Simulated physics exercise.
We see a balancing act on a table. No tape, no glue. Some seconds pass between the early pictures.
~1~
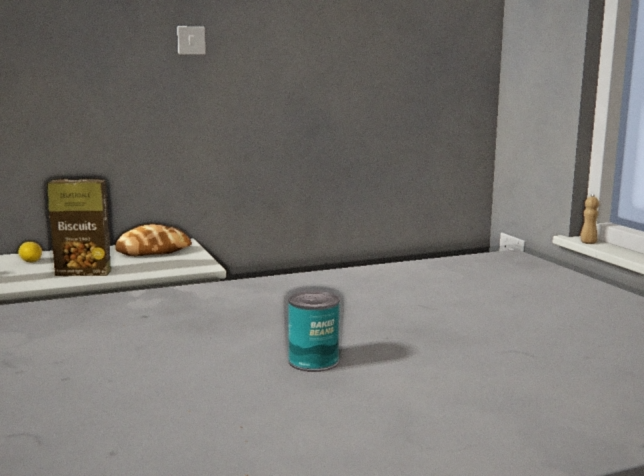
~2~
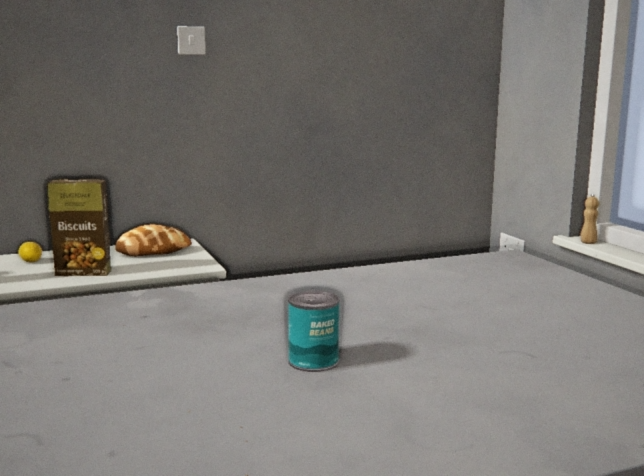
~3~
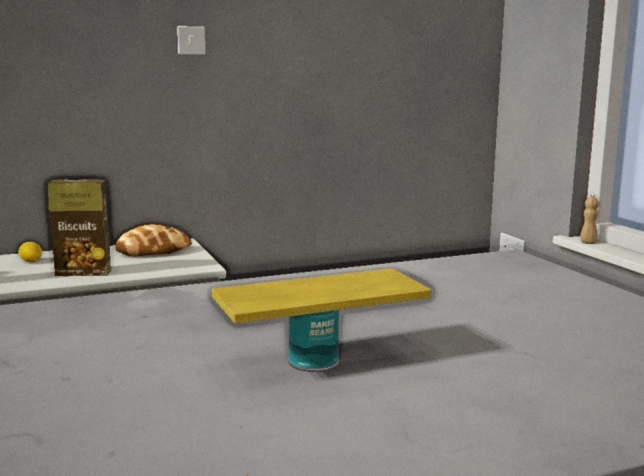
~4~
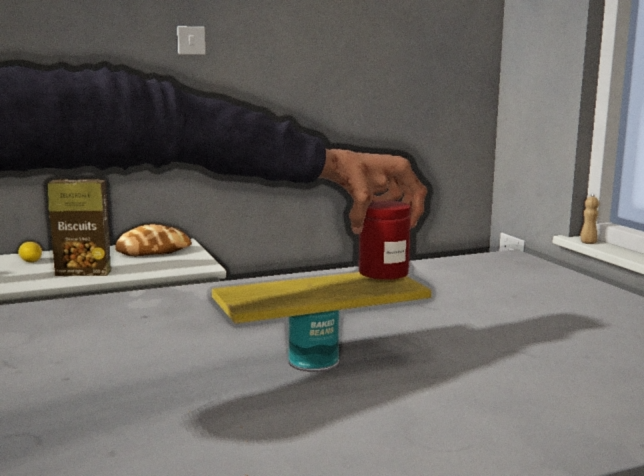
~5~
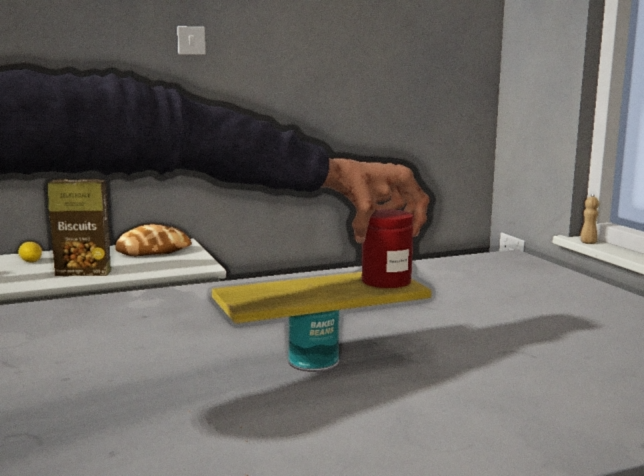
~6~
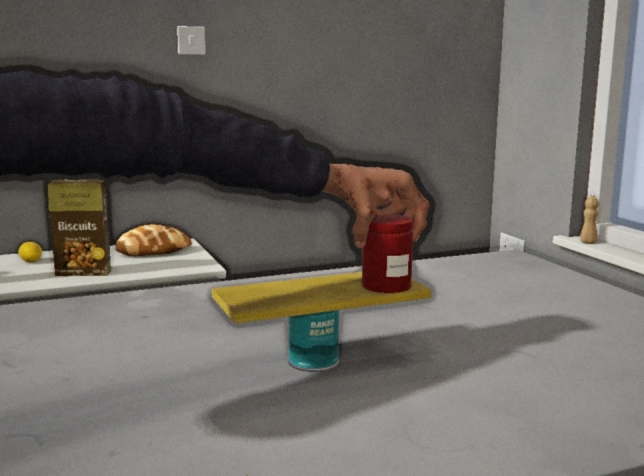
On a gray table, a teal can stood alone, then a yellow board lay across its top, and a hand reached in from the left and lowered a red jar onto the board's right end.
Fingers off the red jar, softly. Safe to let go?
Outcome: The stack loses its balance.
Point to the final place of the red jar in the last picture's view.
At about (594, 347).
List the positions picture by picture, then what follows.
In the first picture, the last thing is not in view yet.
In the second picture, the last thing is not in view yet.
In the third picture, the last thing is not in view yet; yellow board (322, 293).
The fourth picture shows on its way; red jar (385, 239); yellow board (322, 293).
The fifth picture shows on its way; red jar (387, 248); yellow board (322, 293).
The sixth picture shows set down, still held; red jar (387, 253); yellow board (322, 293).
Then, 0.40 s on from there, red jar now fallen; yellow board turned 52° from how it was put.
Then, 0.50 s on from there, yellow board turned 40° from how it was put.
Then, 0.70 s on from there, yellow board now fallen.
Then, 1.40 s on from there, things are still on the move.
In the end, fallen, yellow board and red jar; turquoise tin unmoved. At the end, from the last picture's camera, red jar near (595, 347). The stack comes apart.
